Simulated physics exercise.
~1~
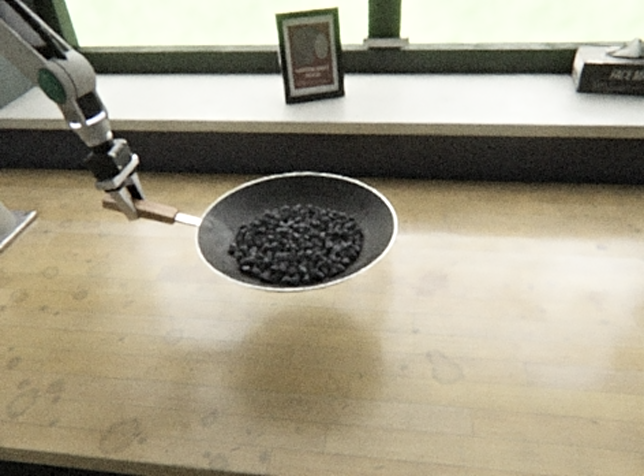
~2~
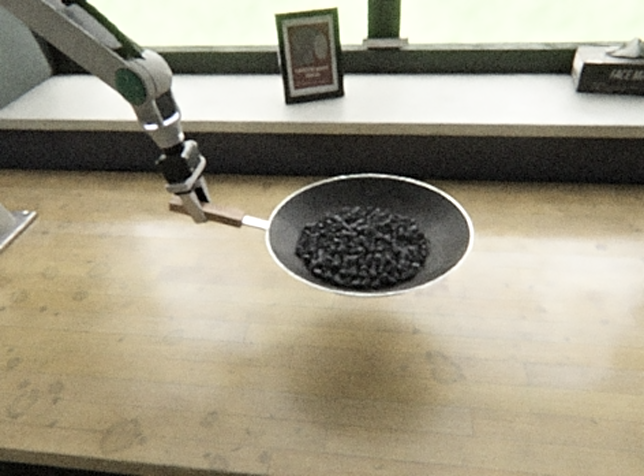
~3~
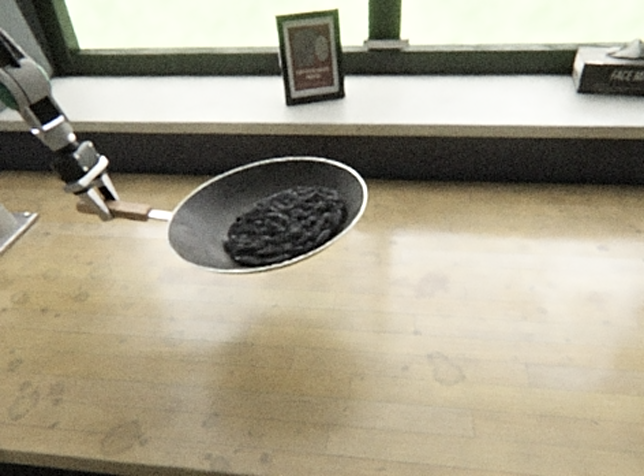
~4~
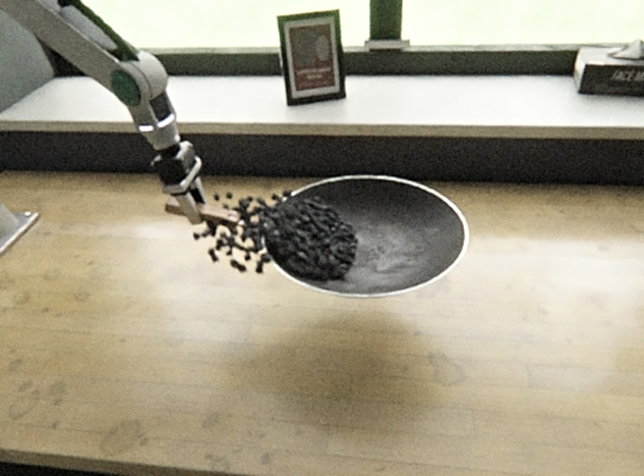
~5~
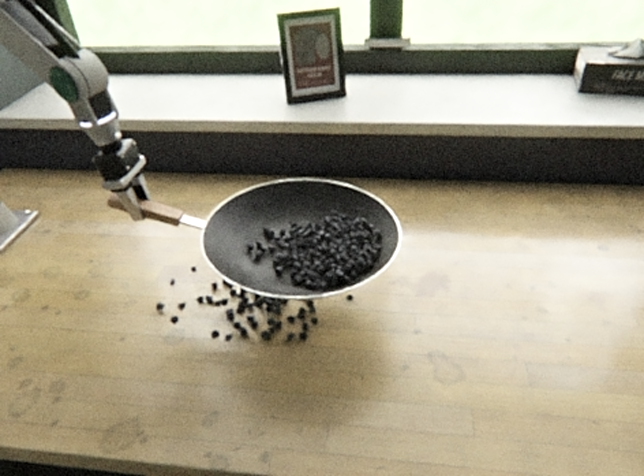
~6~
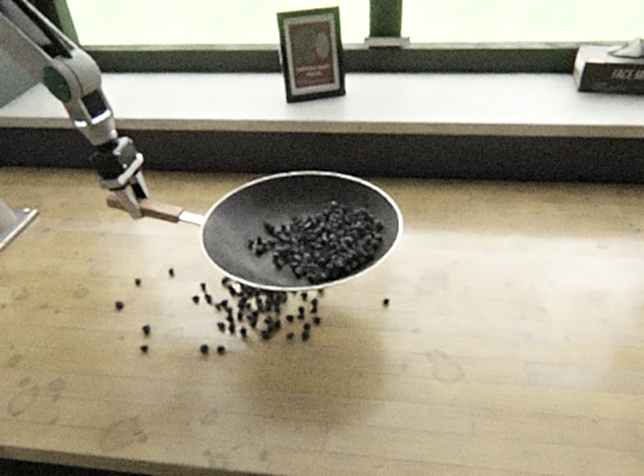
In the video, a robot arm holding a wok of small dark pebbles above a wooden table moves it right, left and right again, sending pebbles spilling over the handle side, then draws it left, leaving many scattered on the table and most still inside.
